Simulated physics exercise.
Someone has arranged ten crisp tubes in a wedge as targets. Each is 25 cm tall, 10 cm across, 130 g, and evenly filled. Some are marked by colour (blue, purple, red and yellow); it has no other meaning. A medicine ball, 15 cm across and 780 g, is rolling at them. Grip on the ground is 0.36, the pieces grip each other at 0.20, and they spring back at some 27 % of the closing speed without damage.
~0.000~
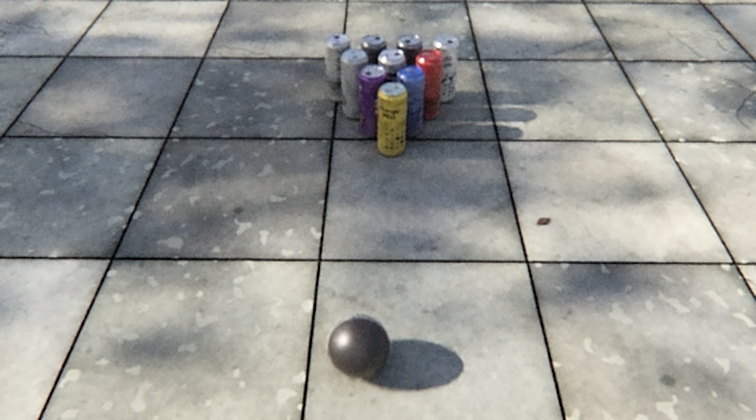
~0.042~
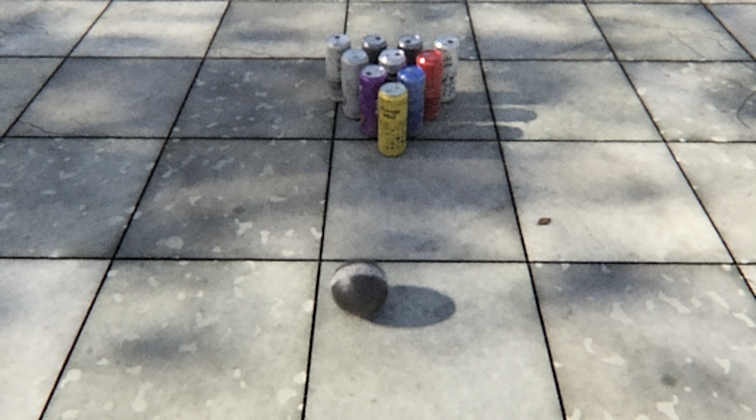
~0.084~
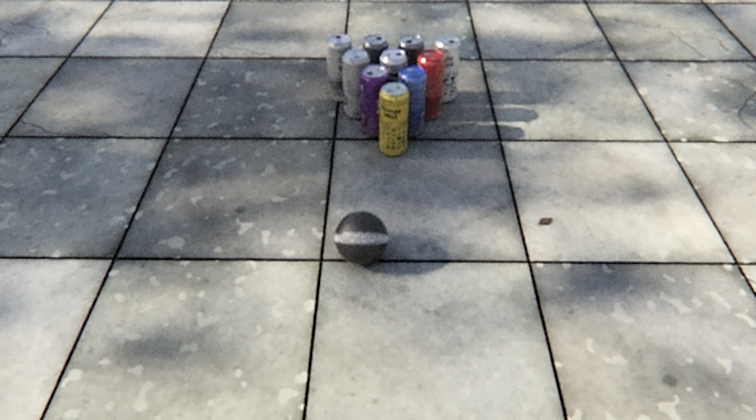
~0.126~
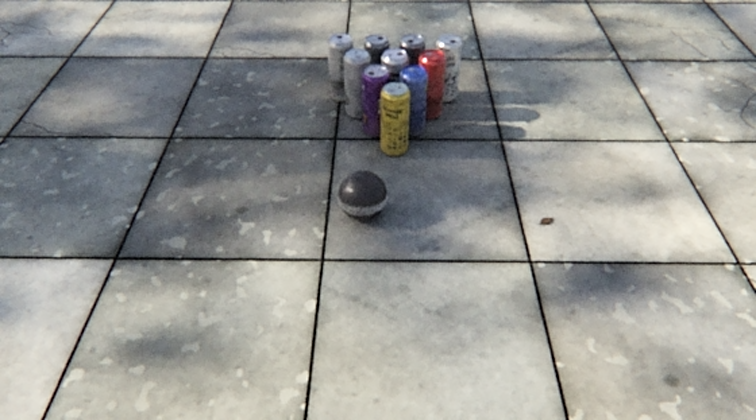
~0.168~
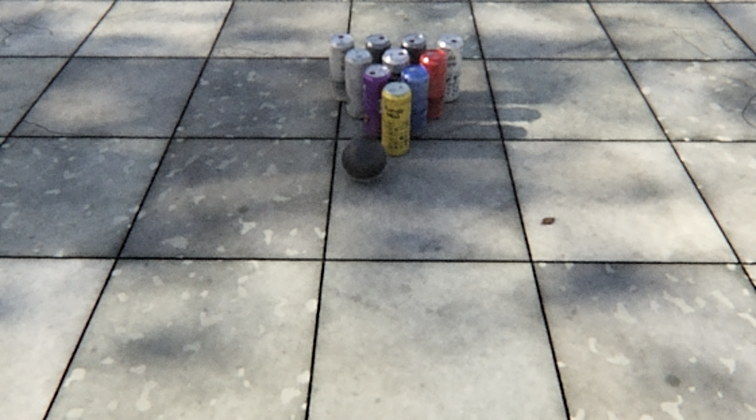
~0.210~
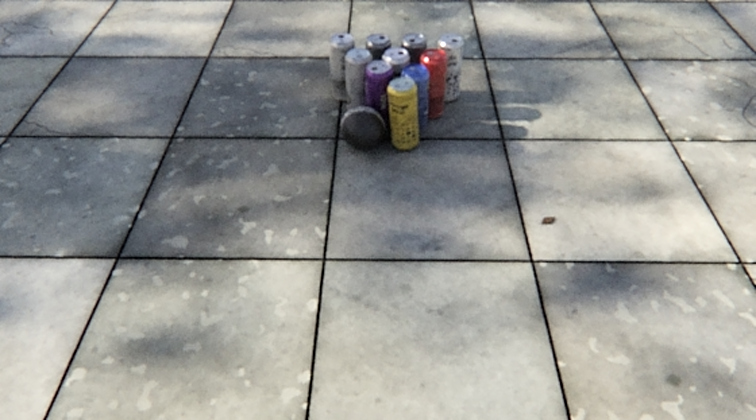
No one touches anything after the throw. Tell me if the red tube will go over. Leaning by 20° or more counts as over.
In the end the red tube remains upright.
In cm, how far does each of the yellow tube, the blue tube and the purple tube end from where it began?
Moved: Yellow 40, blue 0, purple 50.
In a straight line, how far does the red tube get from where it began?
Some 0 cm.
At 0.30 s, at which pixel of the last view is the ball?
Near (347, 90).
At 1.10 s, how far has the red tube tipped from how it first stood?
About 0°.
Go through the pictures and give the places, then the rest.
In the first frame (we follow the side turned to the camera; the camera pans a little), ball (359, 346) 88 cm before the front row; red tube (429, 92); blue tube (408, 109); yellow tube (391, 128); no piece has moved.
Ball (360, 287) 70 cm before the front row; red tube (430, 92), in the second frame.
Ball (361, 238) 52 cm before the front row; red tube (431, 92), in the third frame.
Ball (363, 196) 34 cm before the front row; red tube (432, 92), in the fourth frame.
Ball (364, 159) 15 cm before the front row; red tube (434, 91), in the fifth frame.
Ball (363, 128) in among them; red tube (434, 91); yellow tube (401, 123) tipped 5°; purple tube (379, 67) displaced 29 mm; 2 stirred so far, in the sixth frame.
Around 0.30 s, ball still moving; 1 of the 10 tubes over; red tube unmoved; yellow tube tipped 12°.
Around 0.52 s, ball still moving; 6 of the 10 tubes over; red tube displaced 24 mm; purple tube tipped 71°.
Around 1.10 s, ball still moving; 7 of the 10 tubes over; red tube displaced 24 mm; purple tube lying flat.
Finally (2.3 s), ball rolling away; 7 of the 10 tubes over; red tube displaced 24 mm; purple tube lying flat; yellow tube lying flat. Seen by the last camera, middles, red tube near (435, 82), purple tube near (359, 49).
